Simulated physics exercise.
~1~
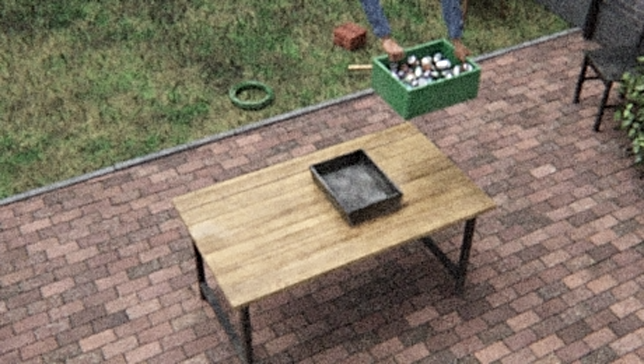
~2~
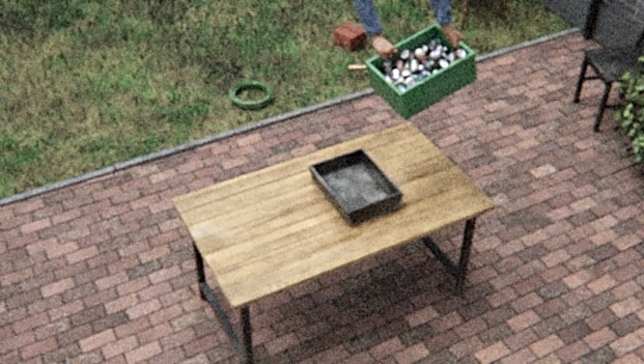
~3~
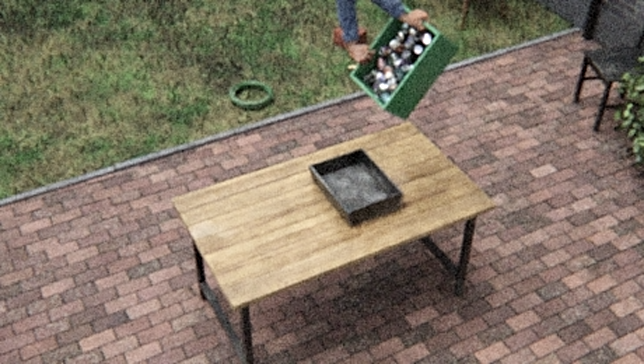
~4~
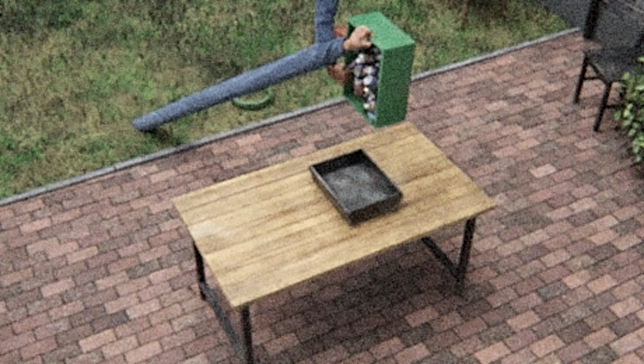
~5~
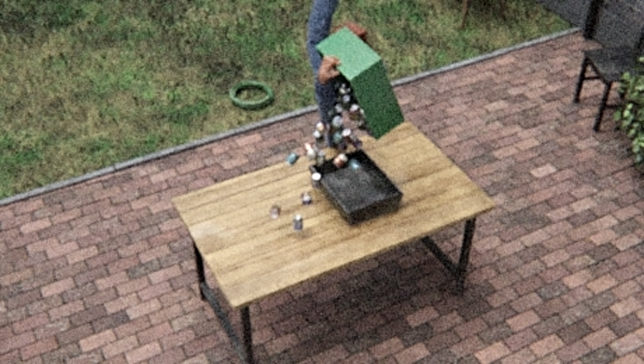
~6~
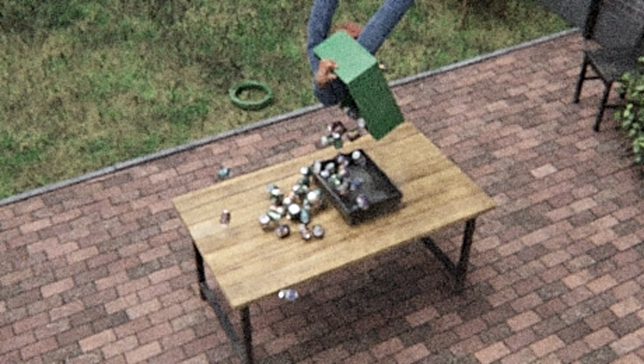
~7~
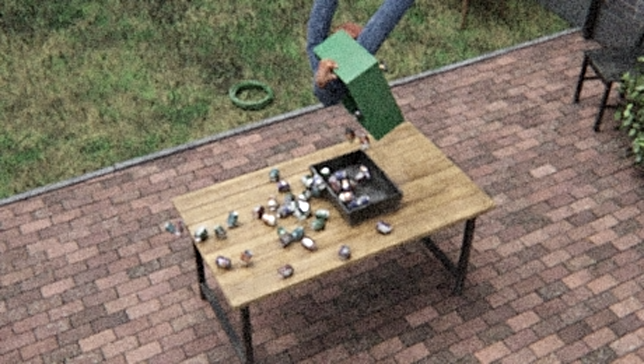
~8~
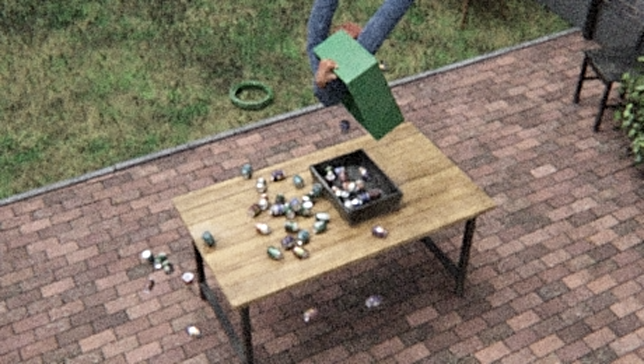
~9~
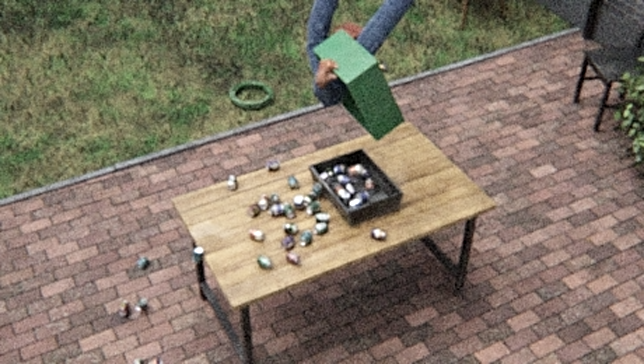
On a red brick patio beside a patchy lawn, seen from above at an angle, a wooden table with dark metal legs holds a black basket. Behind it, a person's hands hold a green crate full of small mixed-coloured cans, while a green ring lies on the grass and a dark chair stands at right. The hands tilt the crate steadily until it tips past upright. Cans pour out, some into the basket, many across the tabletop to its left. Several roll off onto the bricks, and the crate stays tipped, with over half the cans outside the basket.
